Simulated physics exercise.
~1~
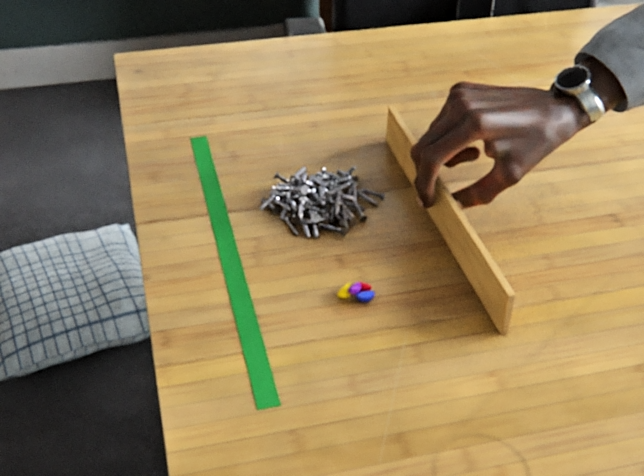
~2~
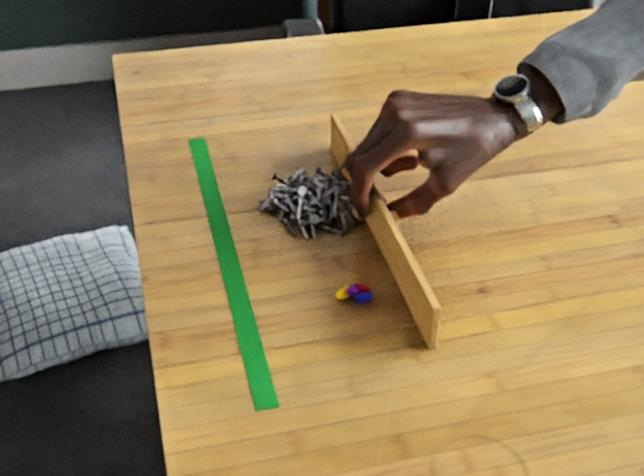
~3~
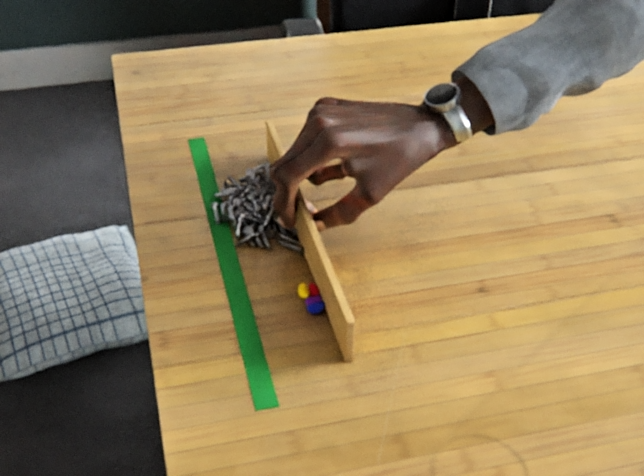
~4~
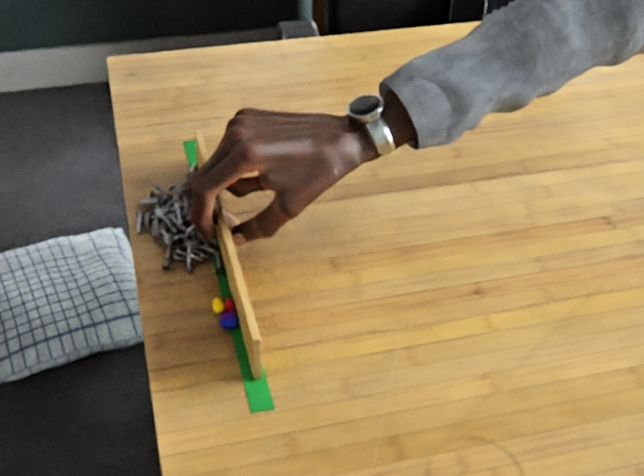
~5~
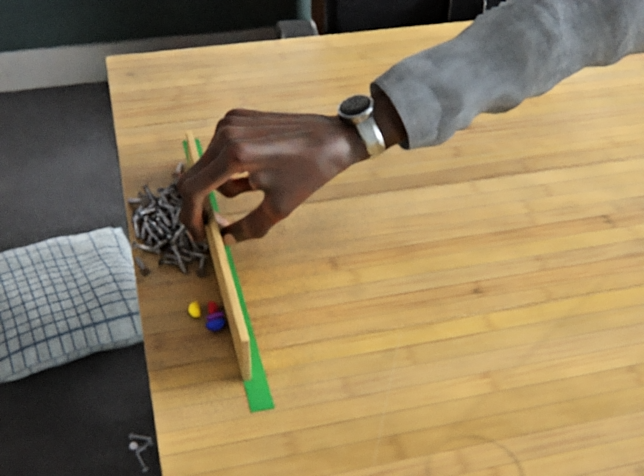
The clip opens on a wooden table with a green tape strip, a heap of grey screws or nails, and a small cluster of colourful pieces nearer the viewer. A hand wearing a watch holds an upright strip of wood to their right. It slides the wood left until it meets the heap, then gathers the colourful pieces too. Both groups are pushed left across the tape, the metal heap nearing the table's edge. The wood stops at the tape, with the colourful pieces still on the table and a few metal pieces fallen over the edge.
